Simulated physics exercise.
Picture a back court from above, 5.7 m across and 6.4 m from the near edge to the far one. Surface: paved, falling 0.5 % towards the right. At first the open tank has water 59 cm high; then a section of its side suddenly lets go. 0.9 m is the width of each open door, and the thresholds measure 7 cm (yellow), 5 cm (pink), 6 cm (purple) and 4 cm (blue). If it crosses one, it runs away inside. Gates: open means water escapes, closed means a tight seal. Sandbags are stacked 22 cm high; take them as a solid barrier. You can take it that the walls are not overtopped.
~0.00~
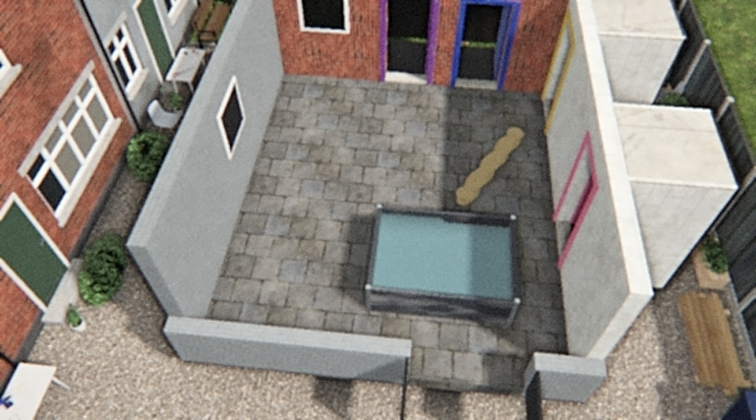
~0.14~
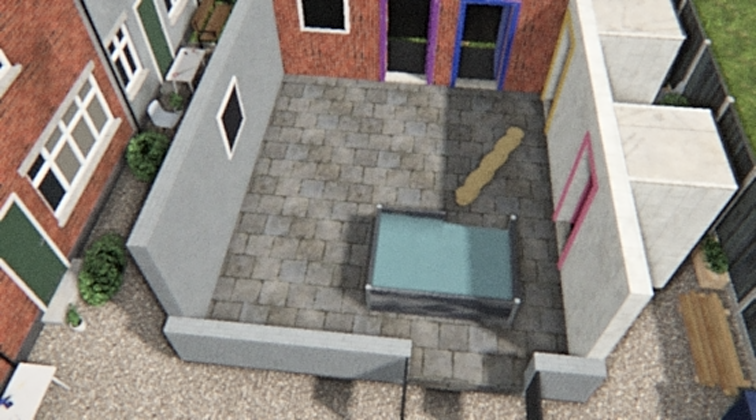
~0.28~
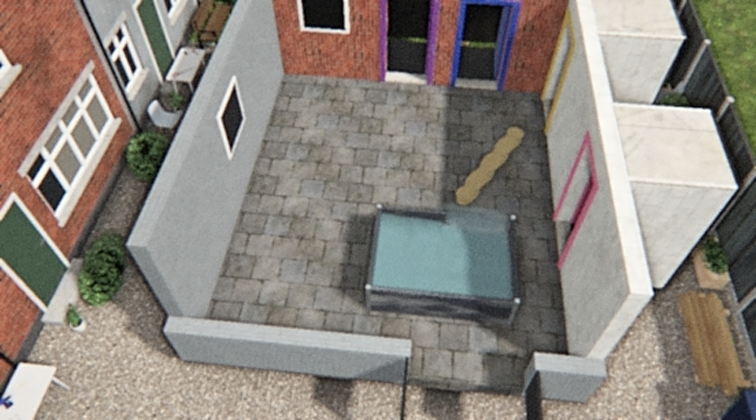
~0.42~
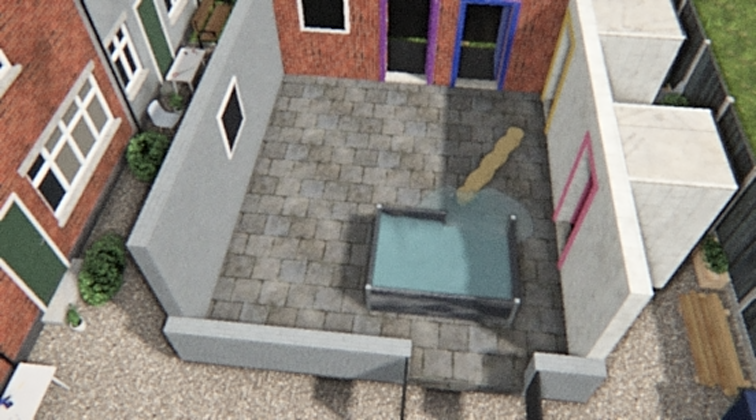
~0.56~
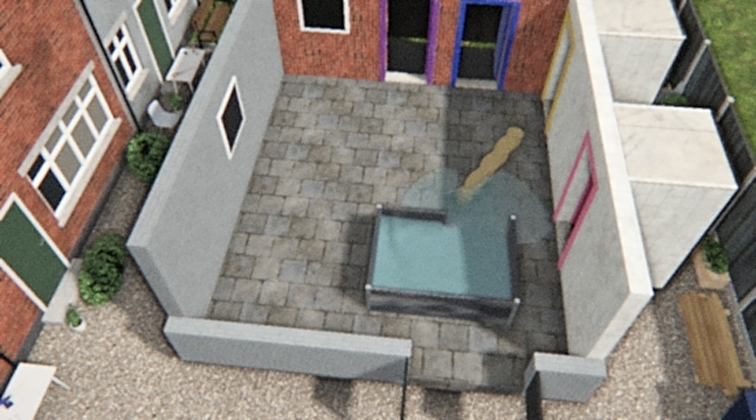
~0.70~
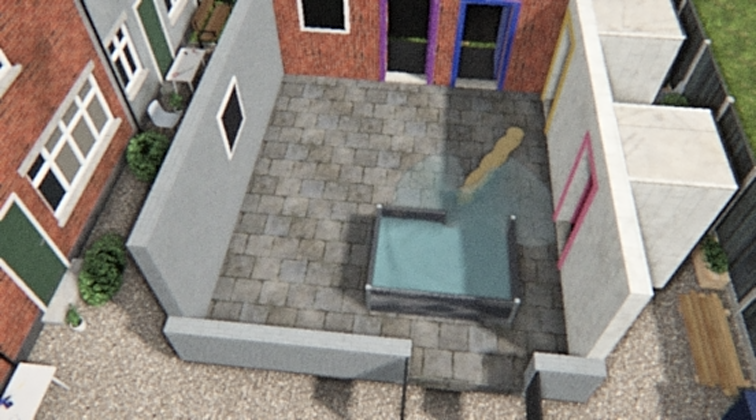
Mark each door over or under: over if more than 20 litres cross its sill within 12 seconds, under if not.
Marks: Yellow door: Over; pink door: Over; purple door: Under; blue door: Over.
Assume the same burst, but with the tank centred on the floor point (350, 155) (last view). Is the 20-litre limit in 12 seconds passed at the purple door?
So the purple door tops the limit.
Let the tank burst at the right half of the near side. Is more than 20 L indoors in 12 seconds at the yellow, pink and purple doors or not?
Door yellow stays within, door pink stays within, door purple stays within.
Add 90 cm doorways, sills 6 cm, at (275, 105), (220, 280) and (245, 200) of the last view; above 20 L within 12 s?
In turn: Over, below, below.
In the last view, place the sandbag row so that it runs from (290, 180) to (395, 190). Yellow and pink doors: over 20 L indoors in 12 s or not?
Result: Yellow door beyond the limit; pink door inside the limit.
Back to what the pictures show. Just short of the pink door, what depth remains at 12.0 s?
The depth comes to around 5.5 centimetres.
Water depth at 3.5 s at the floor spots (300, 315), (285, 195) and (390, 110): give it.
0, 1 and 2 cm.
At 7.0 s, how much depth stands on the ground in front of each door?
Depths: Yellow door 8 cm, pink door 8 cm, purple door 3 cm, blue door 6 cm.
After 1.4 s water covers 20 % of the floor and is deepest (37 cm) near (462, 207); yellow door 7 cm at the sill, 0 L in, pink door 3 cm at the sill, 0 L in, purple door not reached, blue door not reached.
After 2.2 s water covers 45 % of the floor and is deepest (35 cm) near (532, 95); yellow door 12 cm at the sill, 2 L in, pink door 4 cm at the sill, 2 L in, purple door 3 cm at the sill, 0 L in, blue door 8 cm at the sill, 0 L in.
After 3.5 s water covers 60 % of the floor and is deepest (26 cm) near (540, 95); yellow door 15 cm at the sill, 27 L in, pink door 6 cm at the sill, 4 L in, purple door 8 cm at the sill, 4 L in, blue door 11 cm at the sill, 26 L in.
After 7.0 s water covers 75 % of the floor and is deepest (14 cm) near (540, 198); yellow door 8 cm at the sill, 65 L in, pink door 8 cm at the sill, 20 L in, purple door 3 cm at the sill, 7 L in, blue door 6 cm at the sill, 68 L in.
After 12.0 s water covers 95 % of the floor and is deepest (8 cm) near (222, 342); yellow door 5 cm at the sill, 72 L in, pink door 5 cm at the sill, 37 L in, purple door 5 cm at the sill, 7 L in, blue door 4 cm at the sill, 75 L in.
